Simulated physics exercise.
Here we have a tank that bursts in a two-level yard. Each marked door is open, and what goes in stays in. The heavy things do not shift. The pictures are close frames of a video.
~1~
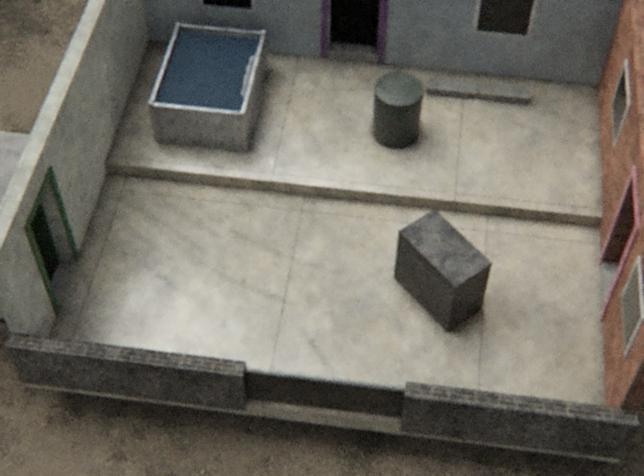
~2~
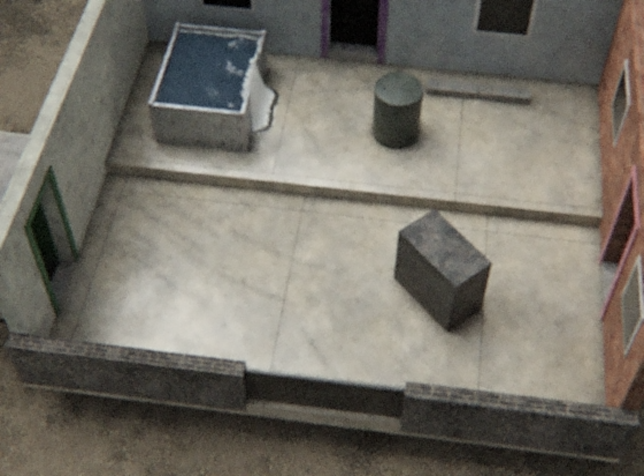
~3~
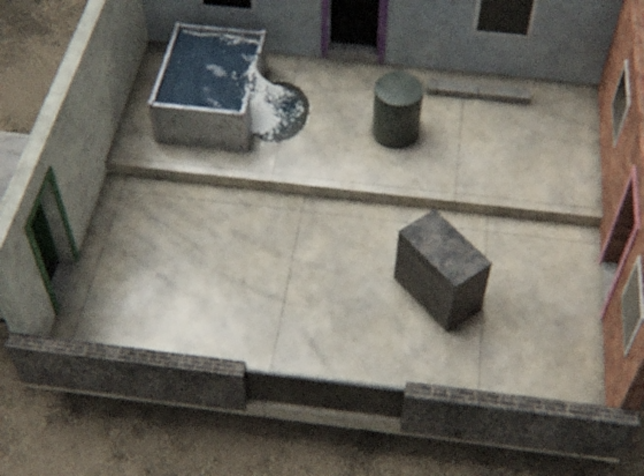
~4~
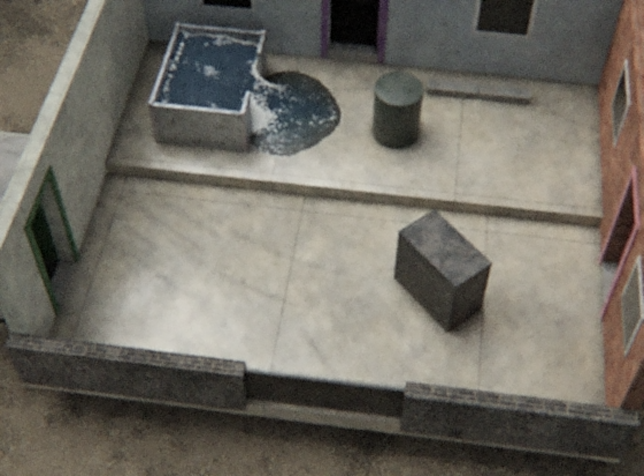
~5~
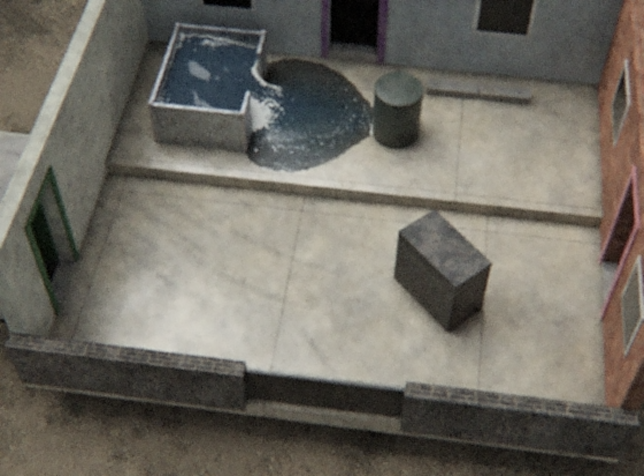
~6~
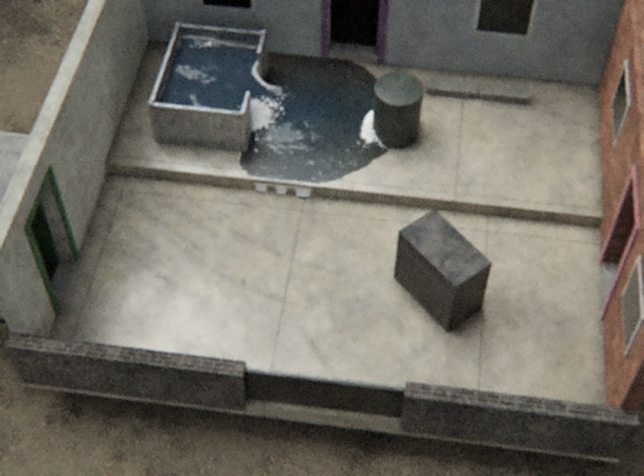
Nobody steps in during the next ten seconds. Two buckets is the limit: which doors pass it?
The pink door admits no more than that; the purple door admits no more than that; the green door admits no more than that.
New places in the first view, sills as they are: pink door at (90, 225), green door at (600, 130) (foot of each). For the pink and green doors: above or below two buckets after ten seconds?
Pink door holds, green door passes that mark.
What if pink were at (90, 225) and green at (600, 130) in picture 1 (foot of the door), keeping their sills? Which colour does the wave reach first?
That is the one in purple.
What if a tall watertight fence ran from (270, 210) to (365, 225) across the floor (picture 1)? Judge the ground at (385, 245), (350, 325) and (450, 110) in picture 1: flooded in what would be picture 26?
As listed: Flooded, flooded, under water.
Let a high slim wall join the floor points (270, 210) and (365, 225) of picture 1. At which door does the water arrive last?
I say the green door.
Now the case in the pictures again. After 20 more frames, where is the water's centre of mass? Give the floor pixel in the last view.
I would point to (378, 146).
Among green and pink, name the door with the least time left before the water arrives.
I say the one in pink.
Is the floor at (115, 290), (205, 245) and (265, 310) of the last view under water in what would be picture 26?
One after the other: Dry, free of water, free of water.
A moment on, water covers 20 % of the floor; the pink door not reached, the purple door wet at the sill, nothing in, the green door not reached.
Next, water covers 40 % of the floor; the pink door not reached, the purple door wet at the sill, nothing in, the green door not reached.
Then, water covers 50 % of the floor; the pink door wet at the sill, nothing in, the purple door wet at the sill, nothing in, the green door not reached.
Later, water covers 65 % of the floor; the pink door wet at the sill, nothing in, the purple door wet at the sill, nothing in, the green door not reached.
In the end, water covers 80 % of the floor; the pink door wet at the sill, nothing in, the purple door wet at the sill, nothing in, the green door wet at the sill, nothing in.
